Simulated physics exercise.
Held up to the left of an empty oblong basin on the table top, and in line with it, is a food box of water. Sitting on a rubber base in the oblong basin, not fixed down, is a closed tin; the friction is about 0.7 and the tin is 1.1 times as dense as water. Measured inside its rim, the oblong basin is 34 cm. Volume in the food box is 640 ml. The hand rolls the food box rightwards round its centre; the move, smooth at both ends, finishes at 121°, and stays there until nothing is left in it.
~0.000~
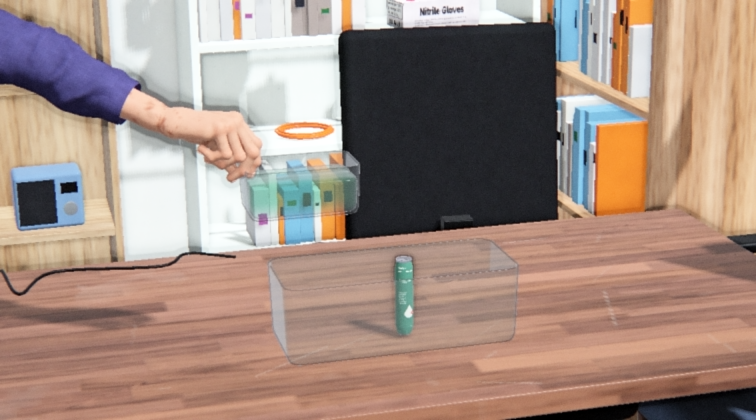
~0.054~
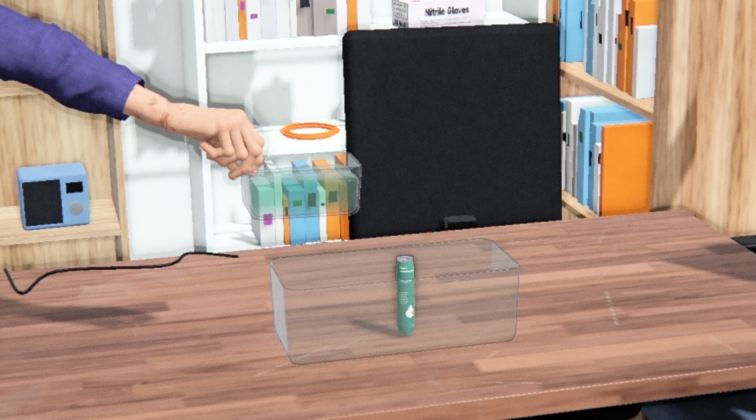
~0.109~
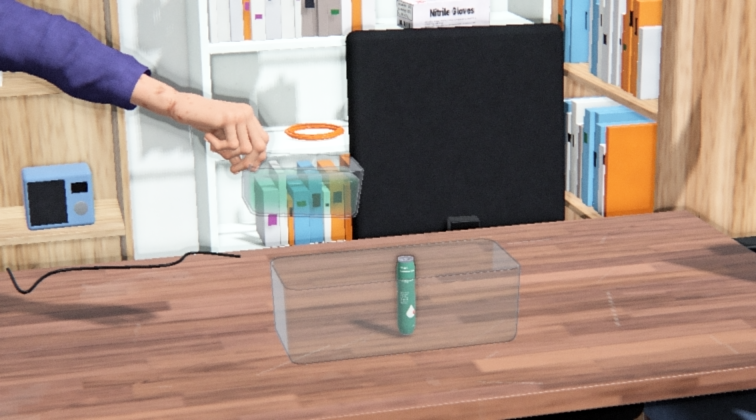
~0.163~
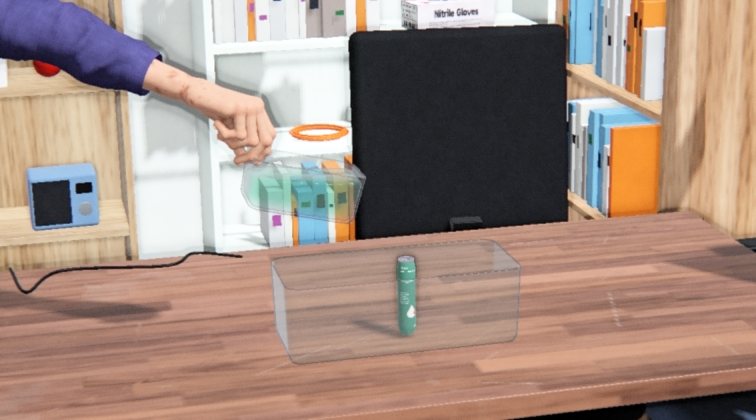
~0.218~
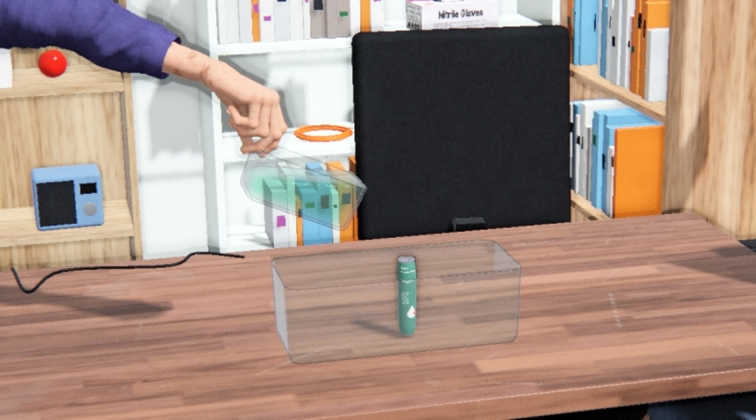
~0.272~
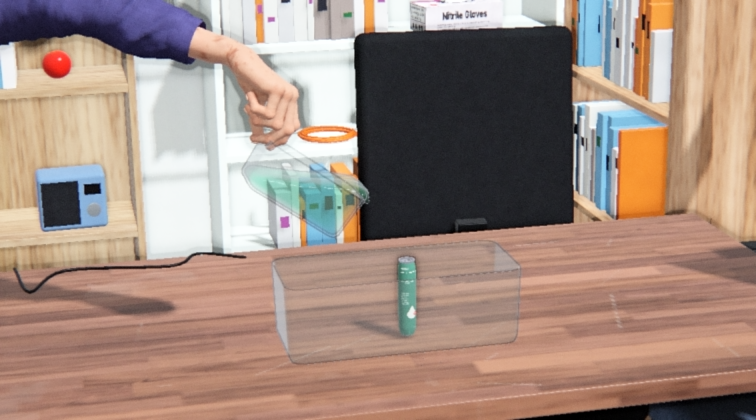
A hand tilts a clear box of water rightward near a basin, and some pours out.
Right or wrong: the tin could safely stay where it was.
Wrong, it goes over.
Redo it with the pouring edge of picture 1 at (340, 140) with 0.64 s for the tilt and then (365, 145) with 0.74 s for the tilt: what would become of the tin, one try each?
The tin overturns the first time and stays vertical the second time.
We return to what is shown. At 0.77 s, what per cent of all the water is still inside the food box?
About 0 percent.
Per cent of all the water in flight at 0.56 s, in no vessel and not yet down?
I'd put it at about 24 percent.
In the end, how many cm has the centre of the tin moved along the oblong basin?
Shift of tin centre: Approx. 8.5 cm.
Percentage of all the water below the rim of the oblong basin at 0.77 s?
Value: Approx. 98 %.
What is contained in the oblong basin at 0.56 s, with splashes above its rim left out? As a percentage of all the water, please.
I'd estimate some 68 percent of the liquid.
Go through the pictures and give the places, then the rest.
It leans 0°; its right rim is at (353, 159); the water meets the walls at (244, 179) and (350, 170); the oblong basin's rim runs from (276, 276) to (504, 253); the tin's top is at (404, 262), in the first frame.
It leans 2°; its right rim is at (355, 161); the water meets the walls at (246, 178) and (352, 171), in the second frame.
It leans 6°; its right rim is at (357, 165); the water meets the walls at (247, 176) and (354, 172), in the third frame.
It leans 14°; its right rim is at (359, 173); the water meets the walls at (248, 175) and (356, 174), in the fourth frame.
It leans 24°; its right rim is at (360, 183); the water meets the walls at (248, 173) and (359, 176); 1 per cent is over the edge, in the fifth frame.
It leans 36°; its right rim is at (358, 195); the water meets the walls at (246, 171) and (352, 184); 7 per cent is over the edge, in the sixth frame.
Then, 0.56 s in, the tilt is 105° and 8 per cent is still to pour; the tin stands where it began.
Then, 0.77 s in, the tilt is 121° and 0 per cent is still to pour; the tin leans 12°.
Then, 1.00 s in, the tilt is 121° and 0 per cent is still to pour; the tin leans 39°.
Then, 1.24 s in, the tilt is 121° and 0 per cent is still to pour; the tin lies on its side.
Finally, the tin lies on its side.
